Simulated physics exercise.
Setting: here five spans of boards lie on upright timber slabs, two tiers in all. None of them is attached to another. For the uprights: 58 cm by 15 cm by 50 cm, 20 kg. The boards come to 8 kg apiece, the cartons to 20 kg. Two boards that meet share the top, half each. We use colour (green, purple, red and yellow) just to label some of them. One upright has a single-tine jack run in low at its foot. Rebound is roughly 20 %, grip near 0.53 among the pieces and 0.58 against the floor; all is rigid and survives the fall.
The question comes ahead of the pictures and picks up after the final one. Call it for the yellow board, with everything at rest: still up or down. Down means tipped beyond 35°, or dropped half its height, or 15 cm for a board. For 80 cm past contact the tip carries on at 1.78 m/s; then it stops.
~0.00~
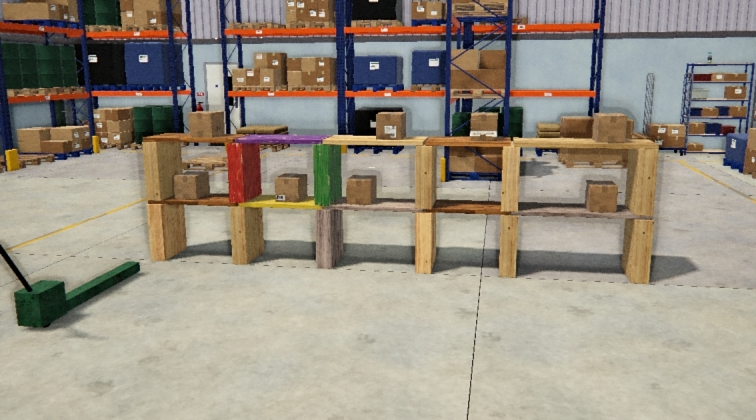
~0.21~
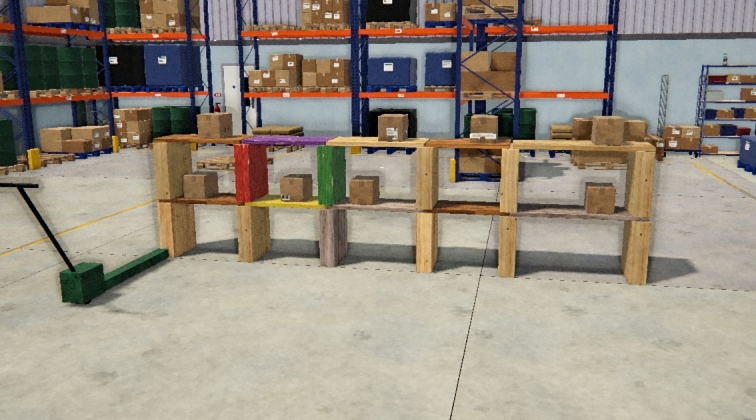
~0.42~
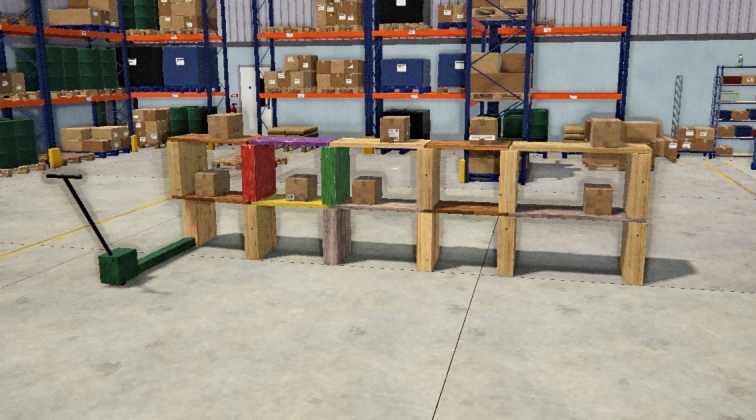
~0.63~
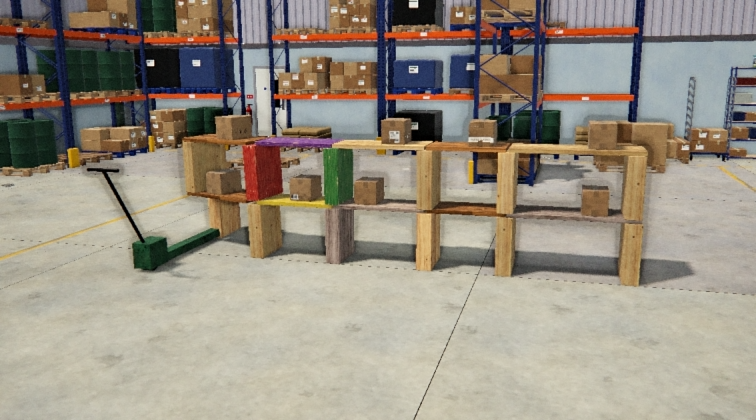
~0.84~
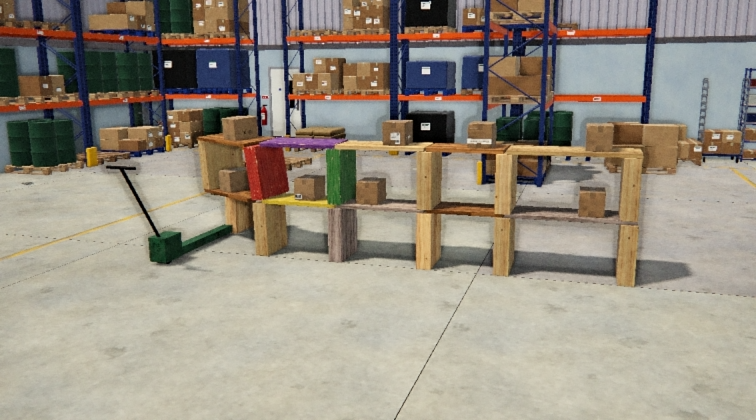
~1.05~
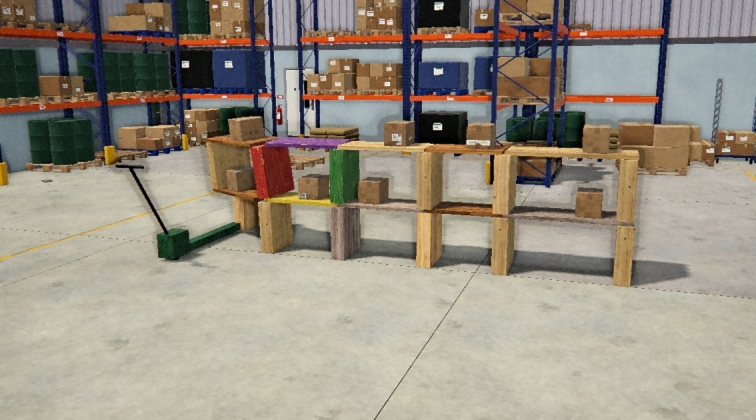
Stays.
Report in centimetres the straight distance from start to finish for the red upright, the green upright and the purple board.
The red one ends 90 cm from where it began, the green one 0 cm, and the purple one 130 cm.
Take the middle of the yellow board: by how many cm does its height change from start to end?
Net change: Some 0 cm lower.
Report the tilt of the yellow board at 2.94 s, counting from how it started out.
Around 0° from its start.
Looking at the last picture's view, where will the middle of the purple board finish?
Last frame, centre at roughly (284, 262).
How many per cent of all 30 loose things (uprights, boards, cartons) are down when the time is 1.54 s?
10 %.
After 1.54 s, 3 of the 30 pieces down; yellow board unmoved; red upright leaning 23°.
After 1.80 s, 7 of the 30 pieces down; yellow board unmoved; purple board leaning 44°, 28 cm lower.
After 2.94 s, 7 of the 30 pieces down; yellow board unmoved; red upright on its side.
At rest (4.1 s), 7 of the 30 pieces down; yellow board unmoved; purple board upside down; red upright on its side. As the last picture would show them, middles, yellow board near (310, 199), purple board near (284, 262).
